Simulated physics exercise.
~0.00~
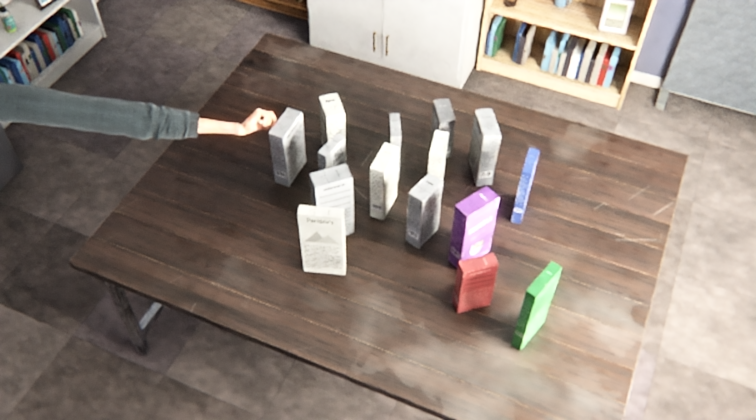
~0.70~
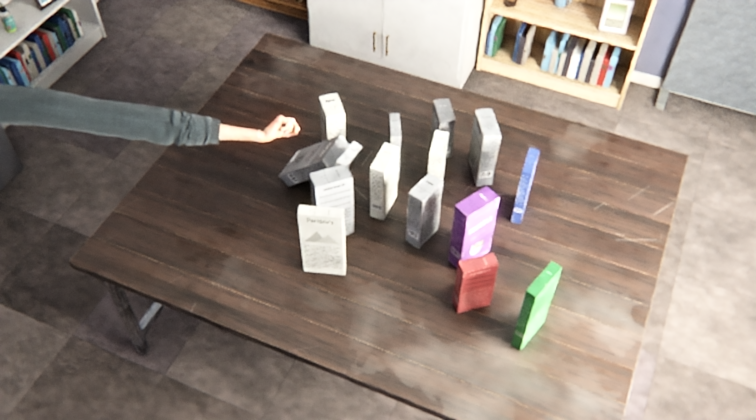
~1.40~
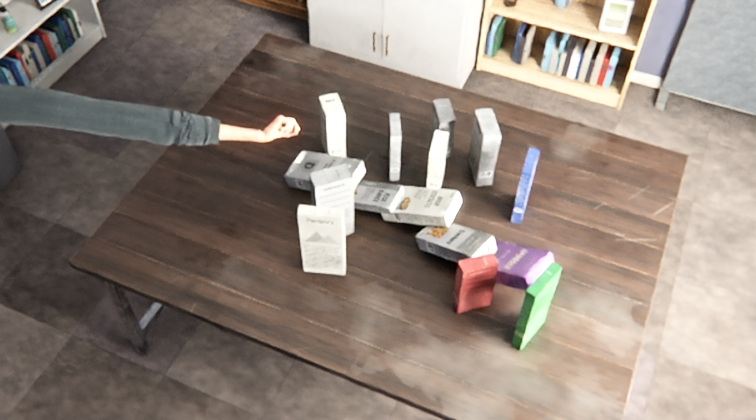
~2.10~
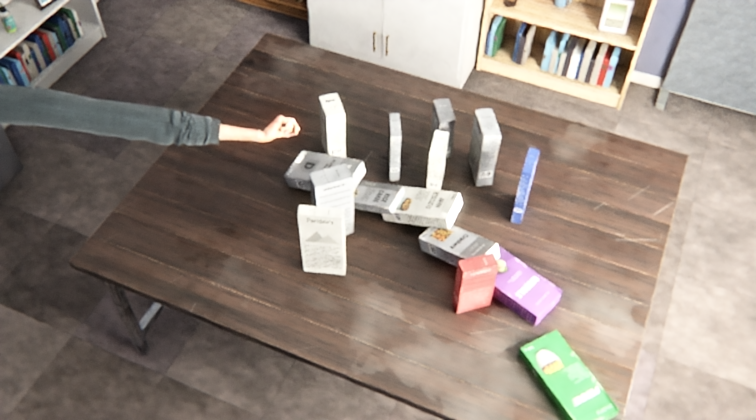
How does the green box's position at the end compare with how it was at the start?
At the start the green box stands upright near the front right of the table, and by the end it is lying on its side closer to the front edge.
